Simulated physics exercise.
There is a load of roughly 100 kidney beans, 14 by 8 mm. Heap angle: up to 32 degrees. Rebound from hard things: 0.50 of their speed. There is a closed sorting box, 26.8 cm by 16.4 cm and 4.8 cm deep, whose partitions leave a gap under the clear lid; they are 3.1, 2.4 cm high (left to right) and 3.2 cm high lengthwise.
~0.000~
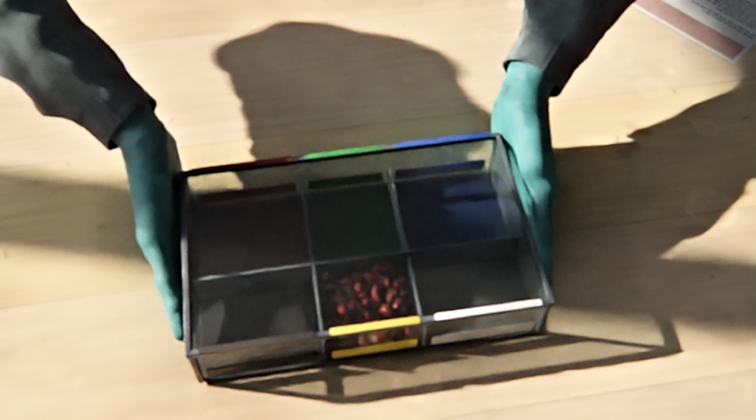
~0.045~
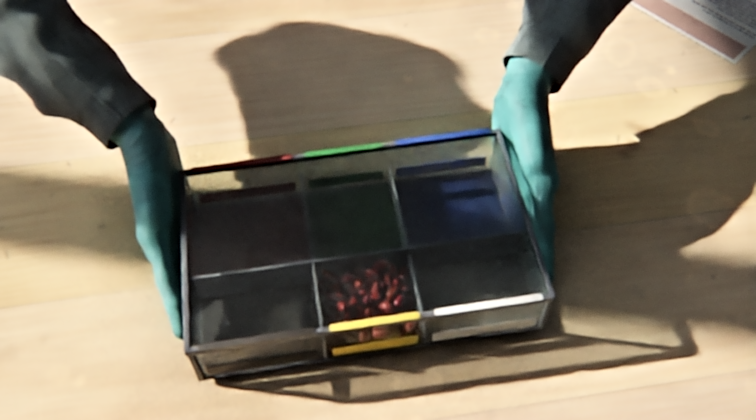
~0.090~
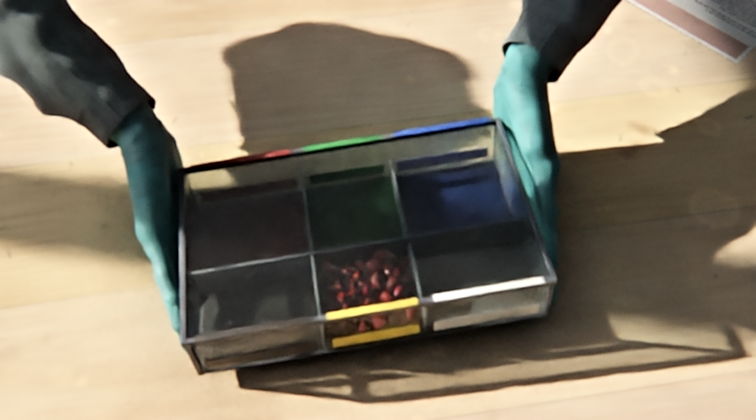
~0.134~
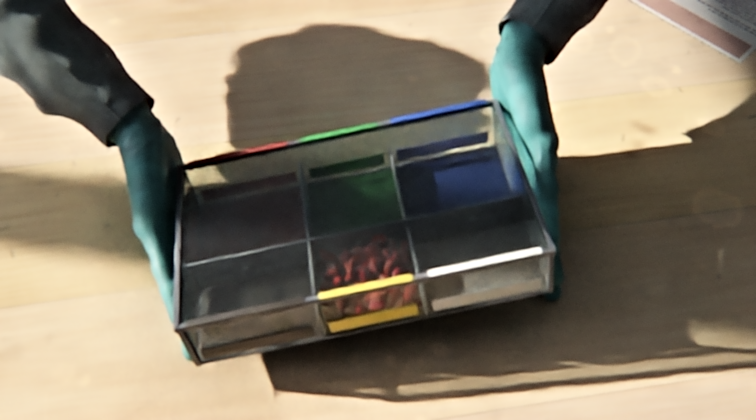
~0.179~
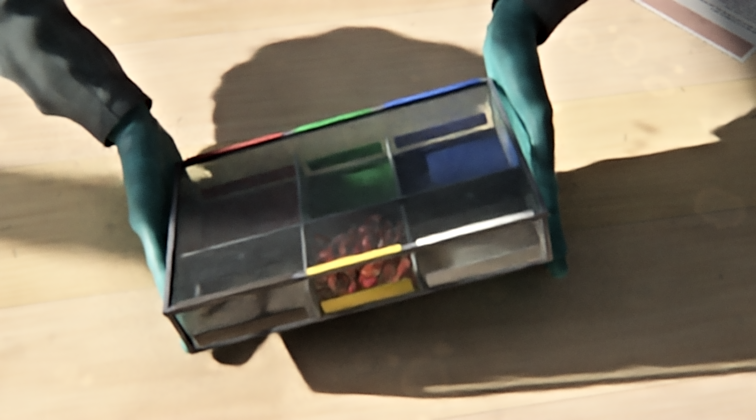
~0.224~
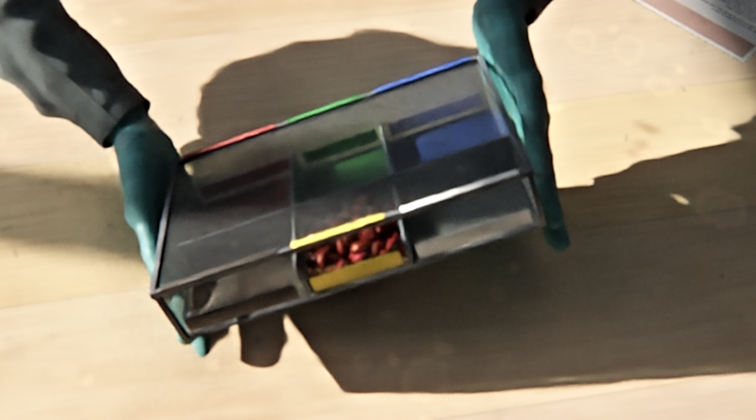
Above a pale wooden surface, two gloved hands tilt a clear-lidded box holding red beans.
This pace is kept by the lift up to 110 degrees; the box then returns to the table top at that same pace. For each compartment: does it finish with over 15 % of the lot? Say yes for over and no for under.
Red: Yes; blue: No; green: No; yellow: Yes; white: No; black: No.
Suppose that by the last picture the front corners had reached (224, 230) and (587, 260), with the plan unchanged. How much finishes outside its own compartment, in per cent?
About 95 per cent.
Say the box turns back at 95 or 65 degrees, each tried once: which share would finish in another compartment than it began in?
Around 55 and 15 in a hundred, respectively.
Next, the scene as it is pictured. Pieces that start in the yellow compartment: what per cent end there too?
Around 40 %.
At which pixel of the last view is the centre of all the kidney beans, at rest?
After settling, the middle sits near (305, 237).
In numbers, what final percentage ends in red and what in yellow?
The red compartment ends with 50 per cent, the yellow one with 45 per cent.
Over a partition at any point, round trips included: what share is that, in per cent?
That share comes to about 55 per cent.
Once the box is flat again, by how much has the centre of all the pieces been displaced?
Roughly 8.5 cm.
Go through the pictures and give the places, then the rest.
In the first picture, box tilt 0 degrees, front corners at (191, 352) and (548, 301); yellow 100 %.
In the second picture, box tilt 1 degrees, front corners at (190, 349) and (549, 295).
In the third picture, box tilt 5 degrees, front corners at (187, 340) and (551, 279), lowest corner left back.
In the fourth picture, box tilt 11 degrees, front corners at (180, 326) and (549, 249), lowest corner left back.
In the fifth picture, box tilt 17 degrees, front corners at (169, 309) and (542, 212), lowest corner left back.
In the sixth picture, box tilt 24 degrees, front corners at (156, 292) and (527, 171), lowest corner left back; yellow 100 %. Its pace works out near 145 degrees a second.
After 0.91 s, tilt 109 degrees; red 25 %, green 5 %, yellow 60 %, black 5 %.
After 1.36 s, tilt 47 degrees; red 50 %, green 5 %, yellow 45 %.
After 1.89 s, tilt 0 degrees; red 50 %, green 5 %, yellow 45 %.
At rest (2.2 s), red 50 %, blue 0 %, green 5 %, yellow 45 %, white 0 %, black 0 %.
